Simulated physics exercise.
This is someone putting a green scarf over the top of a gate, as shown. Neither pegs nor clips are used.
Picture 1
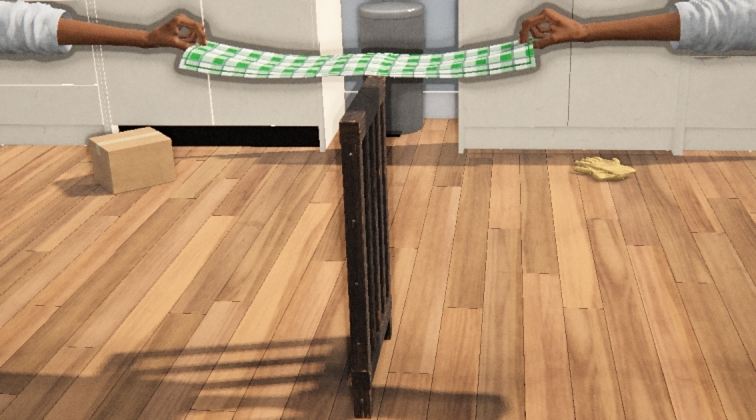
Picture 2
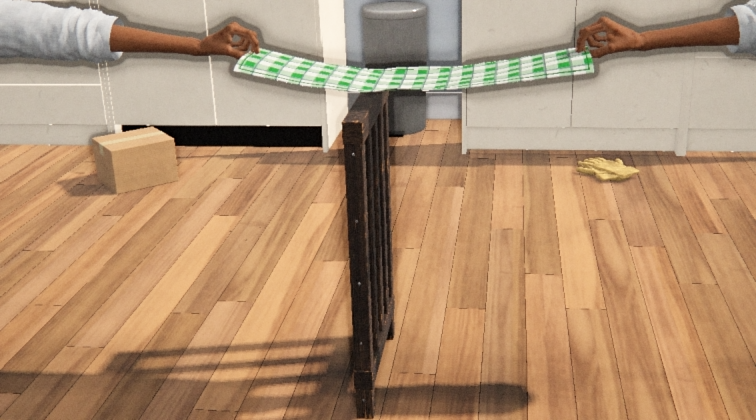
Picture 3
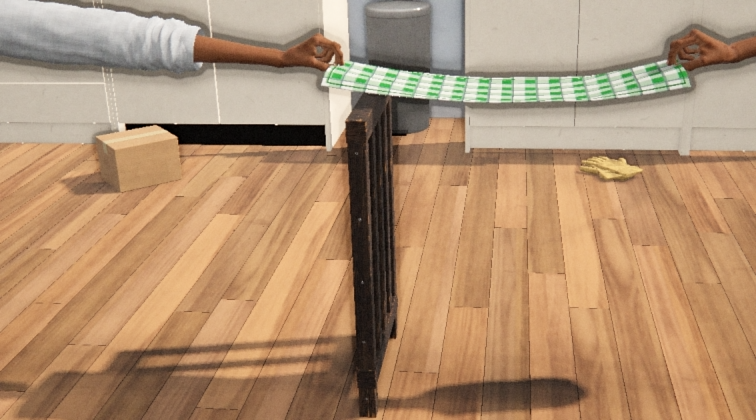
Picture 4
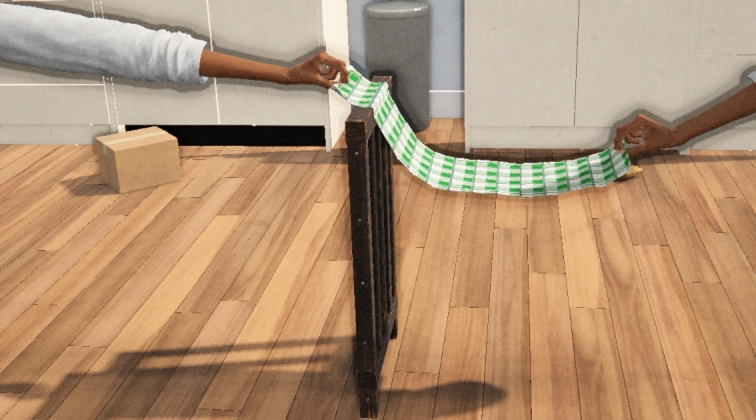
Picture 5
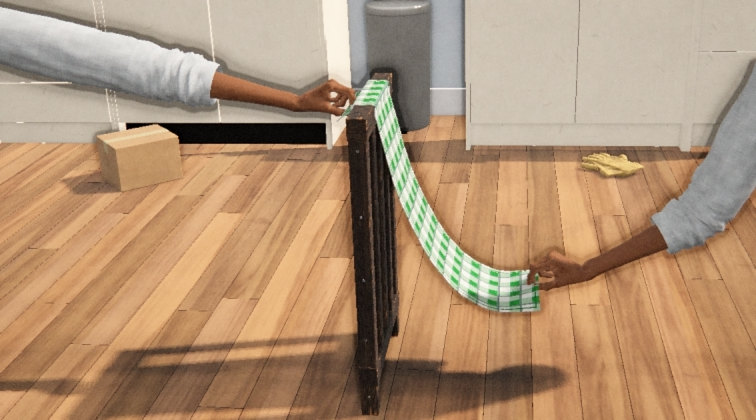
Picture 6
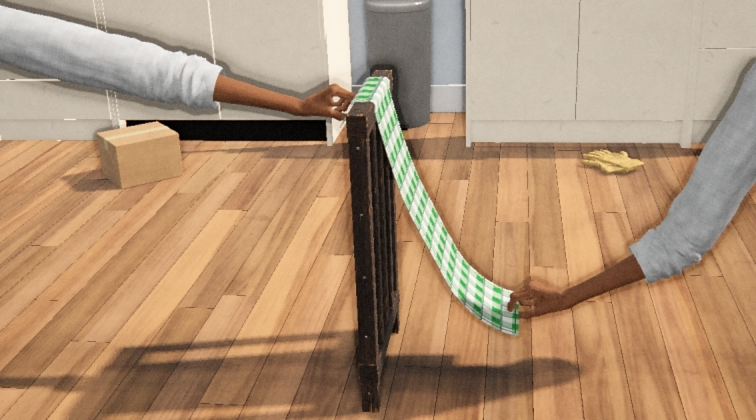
To begin with, two hands stretch a green and white checked scarf level above a dark gate on a wooden floor. The hands shift it to the right, then the right hand lowers its end, draping the cloth over the gate's top, with most hanging in a curve on the right.
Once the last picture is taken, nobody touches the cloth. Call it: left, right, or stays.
Right.
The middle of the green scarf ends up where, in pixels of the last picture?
When everything stops, it lies at (436, 368) in the last picture.
Then, 0.38 s on from there, scarf clear of the top and falling near (431, 307).
Then, 0.62 s on from there, scarf in a heap on the floor near (435, 366).
In the end, scarf in a heap on the floor near (436, 368). The green scarf runs off to the right.
